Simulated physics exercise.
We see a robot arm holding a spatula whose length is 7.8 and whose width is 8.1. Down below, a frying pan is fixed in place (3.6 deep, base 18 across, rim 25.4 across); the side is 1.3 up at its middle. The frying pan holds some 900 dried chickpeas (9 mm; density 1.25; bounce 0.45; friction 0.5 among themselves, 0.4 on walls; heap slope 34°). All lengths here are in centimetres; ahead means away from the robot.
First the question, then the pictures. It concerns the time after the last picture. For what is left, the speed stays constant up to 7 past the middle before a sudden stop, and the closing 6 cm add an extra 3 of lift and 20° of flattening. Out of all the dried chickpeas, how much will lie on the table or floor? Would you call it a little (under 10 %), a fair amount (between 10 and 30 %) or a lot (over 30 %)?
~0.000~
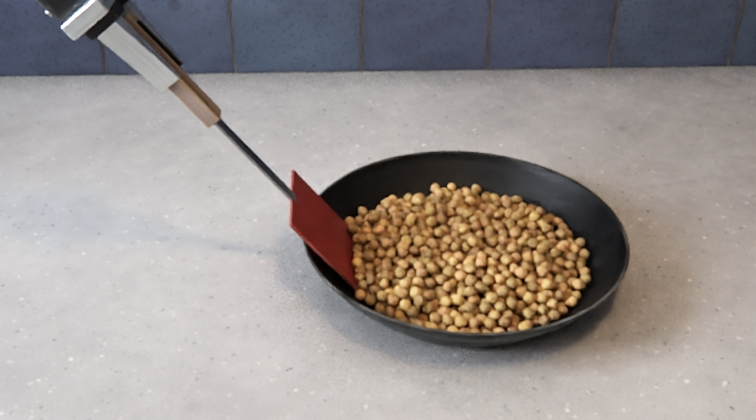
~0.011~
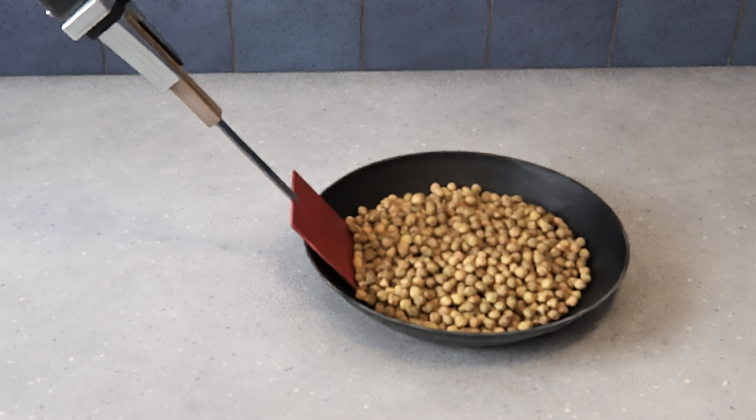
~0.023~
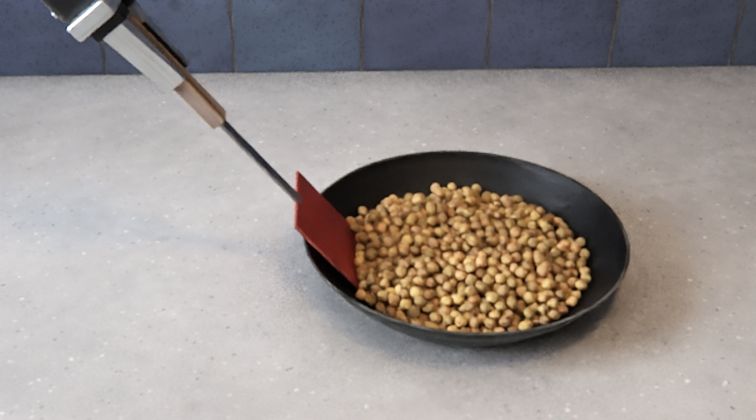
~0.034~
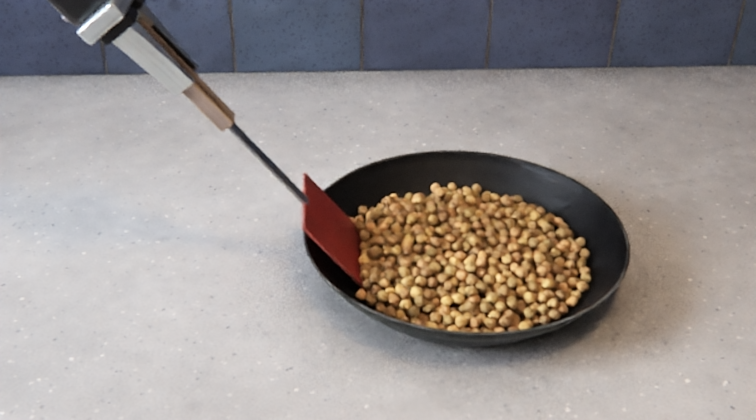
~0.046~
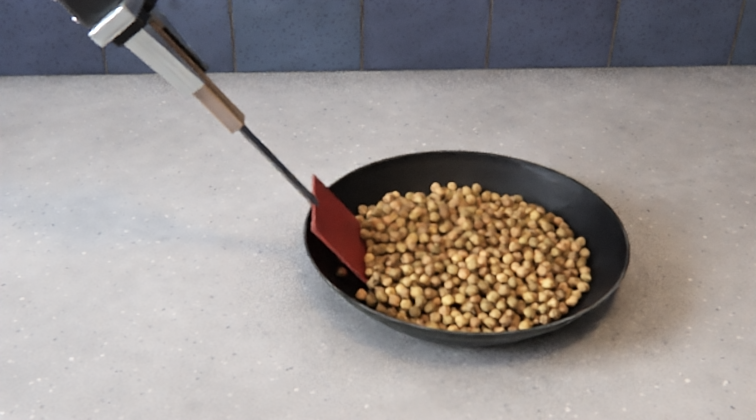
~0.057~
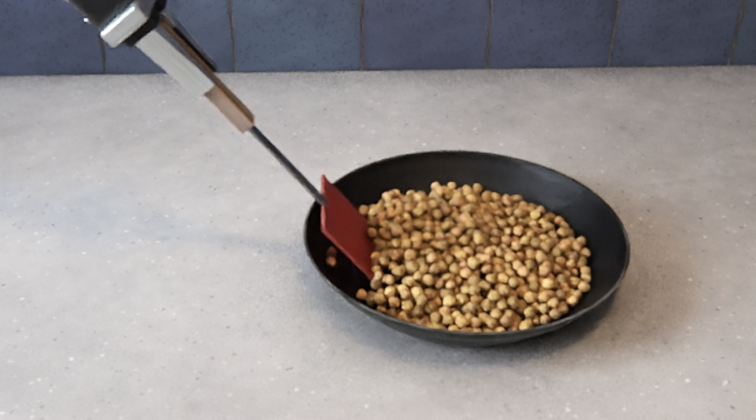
A little, under 10 %.
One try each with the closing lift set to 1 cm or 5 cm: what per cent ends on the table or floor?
It comes to around 5 per cent on the first try and around 10 per cent on the second.
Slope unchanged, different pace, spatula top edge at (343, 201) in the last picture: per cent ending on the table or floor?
Estimate: Close to 20 %.
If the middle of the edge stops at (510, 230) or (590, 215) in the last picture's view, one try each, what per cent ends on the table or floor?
First try roughly 0 percent, second roughly 25 percent.
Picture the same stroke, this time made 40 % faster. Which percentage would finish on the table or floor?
Estimated share: Some 10 %.
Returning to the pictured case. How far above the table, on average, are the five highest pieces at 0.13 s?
5 cm or so.
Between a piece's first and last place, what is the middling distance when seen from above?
3 cm.
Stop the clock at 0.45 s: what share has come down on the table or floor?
5 per cent.
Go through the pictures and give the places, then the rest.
The first picture shows spatula top edge at (291, 196), sloping 52°; upper third of the load around (458, 245), from x 350 to 585, top at y 185; 900 in the frying pan.
The second picture shows spatula top edge at (292, 196), sloping 52°; upper third of the load around (458, 245), from x 350 to 585, top at y 185.
The third picture shows spatula top edge at (296, 197), sloping 52°; upper third of the load around (458, 244), from x 350 to 585, top at y 185.
The fourth picture shows spatula top edge at (304, 199), sloping 52°; upper third of the load around (453, 244), from x 350 to 585, top at y 185.
The fifth picture shows spatula top edge at (313, 201), sloping 52°; upper third of the load around (450, 245), from x 340 to 585, top at y 185.
The sixth picture shows spatula top edge at (323, 201), sloping 52°; upper third of the load around (447, 243), from x 330 to 585, top at y 185; 900 in the frying pan.
By 0.13 s, sloping 52°, highest piece 6 above the table; 899 in the frying pan, 1 on the blade or in flight.
By 0.21 s, sloping 44°, highest piece 6 above the table; 898 in the frying pan, 1 on the table or floor, 1 on the blade or in flight.
By 0.45 s, sloping 32°, highest piece 5 above the table; 862 in the frying pan, 33 on the table or floor, 5 on the blade or in flight.
By 1.50 s, sloping 32°, highest piece 5 above the table; 858 in the frying pan, 42 on the table or floor.
Final count, 858 in the frying pan, 42 on the table or floor. That is 5 % on the table or floor.
